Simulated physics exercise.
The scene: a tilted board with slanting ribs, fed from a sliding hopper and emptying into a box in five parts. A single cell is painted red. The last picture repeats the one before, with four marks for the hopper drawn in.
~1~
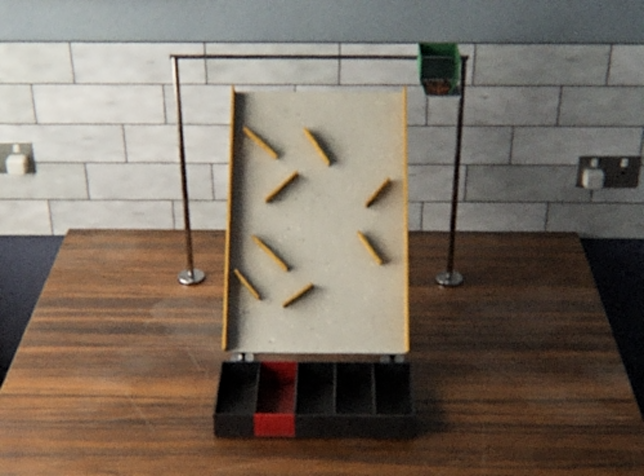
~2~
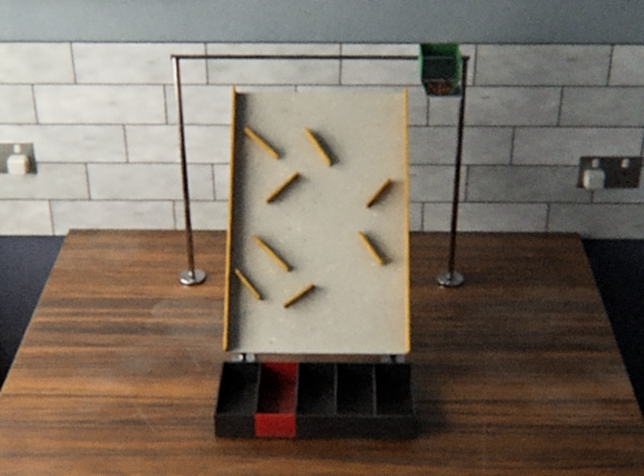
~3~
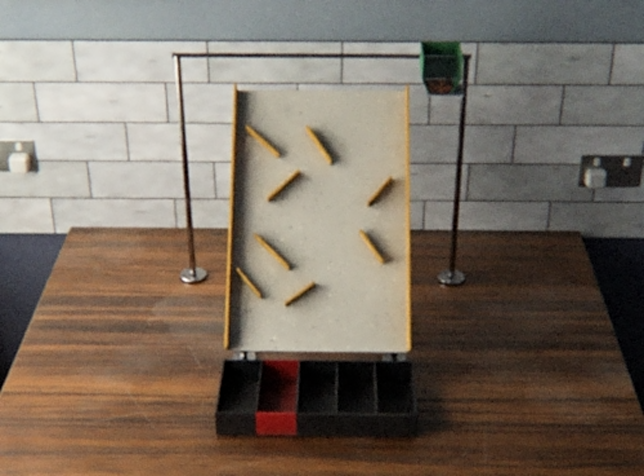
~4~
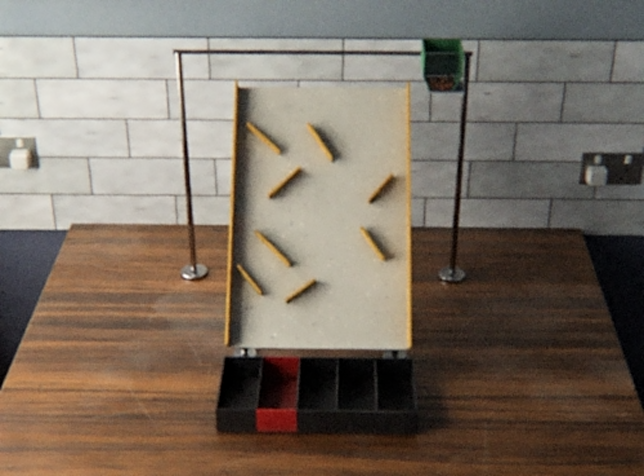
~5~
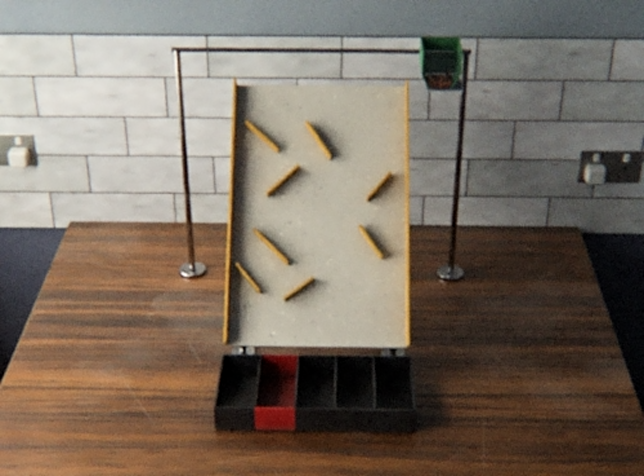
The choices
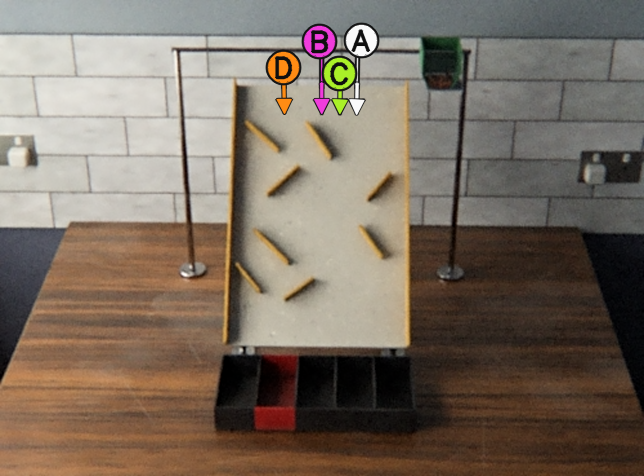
A tilted pale board with eight slanting yellow ribs stood on a wooden table, a green hopper at the upper right and a five-part box below with one red cell; nothing noticeably moved.
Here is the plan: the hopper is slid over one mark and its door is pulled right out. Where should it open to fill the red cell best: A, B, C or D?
The best mark is D.
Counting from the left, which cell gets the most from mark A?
The third.
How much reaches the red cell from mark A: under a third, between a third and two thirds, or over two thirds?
Mark A gives under a third.
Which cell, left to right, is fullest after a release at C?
The fourth from the left.
On the marked copy, mark A meets the board at (356, 109); mark B meets the board at (321, 108); mark C meets the board at (339, 108); mark D meets the board at (284, 108).
If A is chosen, none in the red cell, nearly all in other cells, a stray few outside the box.
If B is chosen, a stray few in the red cell, nearly all in other cells.
If C is chosen, none in the red cell, nearly all in other cells.
If D is chosen, about a third in the red cell, about two thirds in other cells.
